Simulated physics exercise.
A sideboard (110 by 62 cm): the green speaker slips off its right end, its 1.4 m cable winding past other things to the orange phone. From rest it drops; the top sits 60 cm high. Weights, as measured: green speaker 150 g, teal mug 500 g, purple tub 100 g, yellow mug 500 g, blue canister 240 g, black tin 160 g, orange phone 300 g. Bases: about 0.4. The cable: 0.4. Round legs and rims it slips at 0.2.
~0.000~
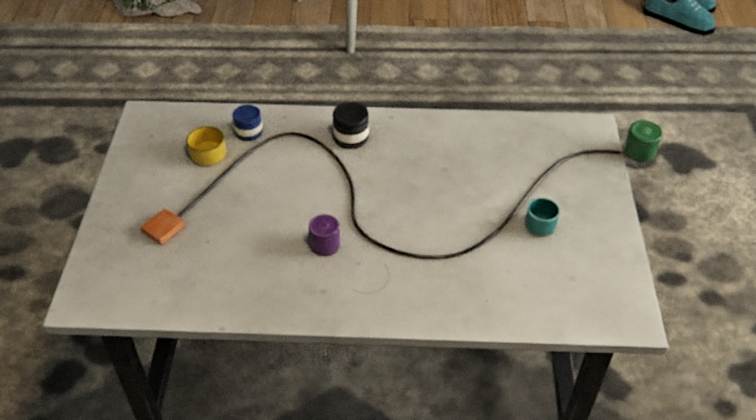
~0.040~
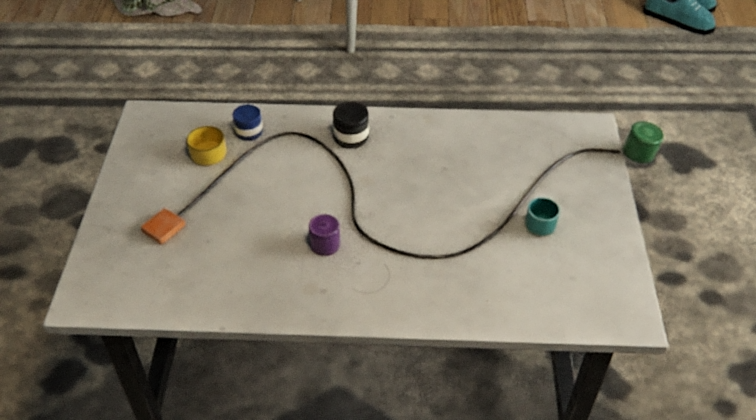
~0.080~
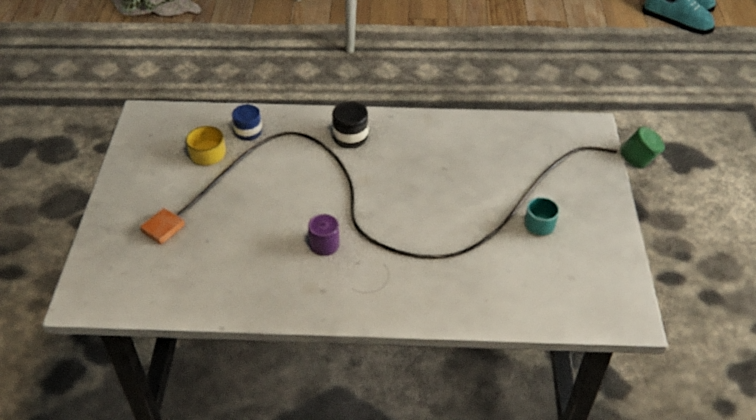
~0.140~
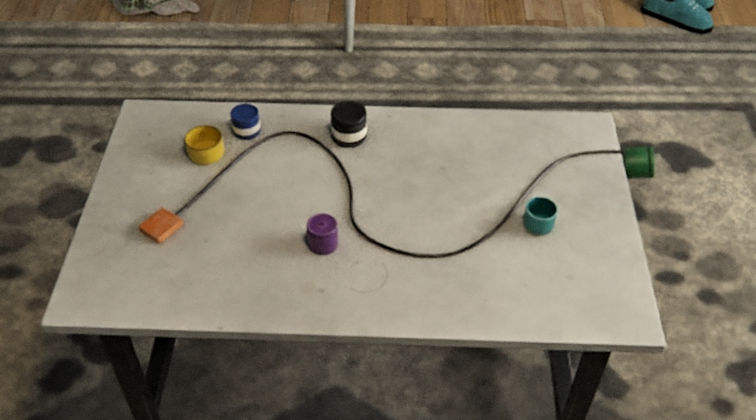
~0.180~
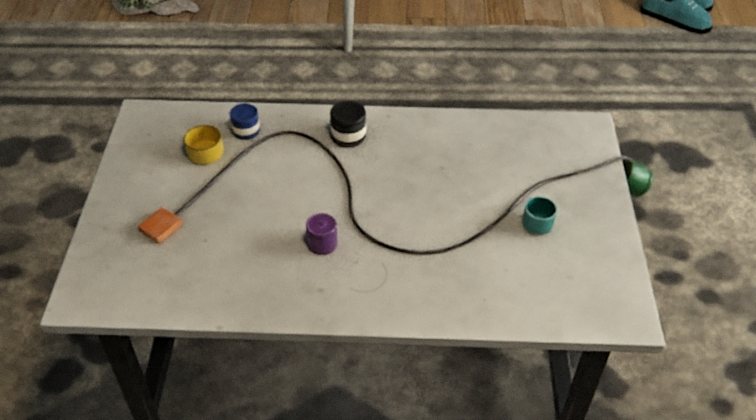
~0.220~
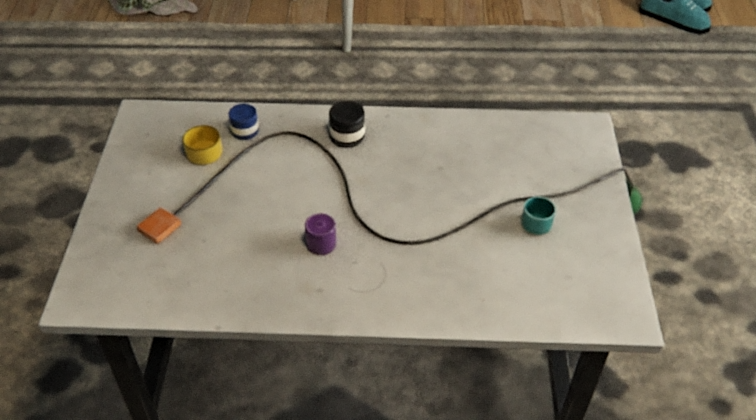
At first, a dark cable winds across a pale table from an orange block on the left to a green cylinder at the right edge, among several small colourful containers. The green cylinder tilts and drops over the edge, drawing the cable's right-hand curve straighter while everything else stays put.
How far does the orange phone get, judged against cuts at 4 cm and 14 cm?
It gets between 4 and 14 cm.
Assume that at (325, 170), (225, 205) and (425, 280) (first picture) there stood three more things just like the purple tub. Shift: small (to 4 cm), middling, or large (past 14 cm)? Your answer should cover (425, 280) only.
There it moves only a bit.
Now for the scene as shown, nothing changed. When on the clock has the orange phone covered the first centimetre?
About: Orange phone 0.46 s.
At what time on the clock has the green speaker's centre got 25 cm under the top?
It gets there at roughly 0.30 s.
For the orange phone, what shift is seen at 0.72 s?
Shift of the orange phone - 6 cm.
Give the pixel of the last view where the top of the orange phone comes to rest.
It comes to rest close to (192, 222).
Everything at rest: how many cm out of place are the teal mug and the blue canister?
Final places, approx.: Teal mug 0 cm off, blue canister 0 cm off.
At 0.5 s, the cable's tail end at (183, 220); orange phone 1 cm off its start, green speaker over the edge.
At 0.7 s, the cable's tail end at (211, 228); orange phone 7 cm off its start, green speaker over the edge.
At 1.0 s, the cable's tail end at (211, 228); orange phone 7 cm off its start at (192, 222), green speaker over the edge.
At 1.2 s, the cable's tail end at (211, 228); orange phone 7 cm off its start, green speaker over the edge.
At 2.4 s, the cable's tail end at (211, 228); orange phone 7 cm off its start at (192, 222), green speaker over the edge.
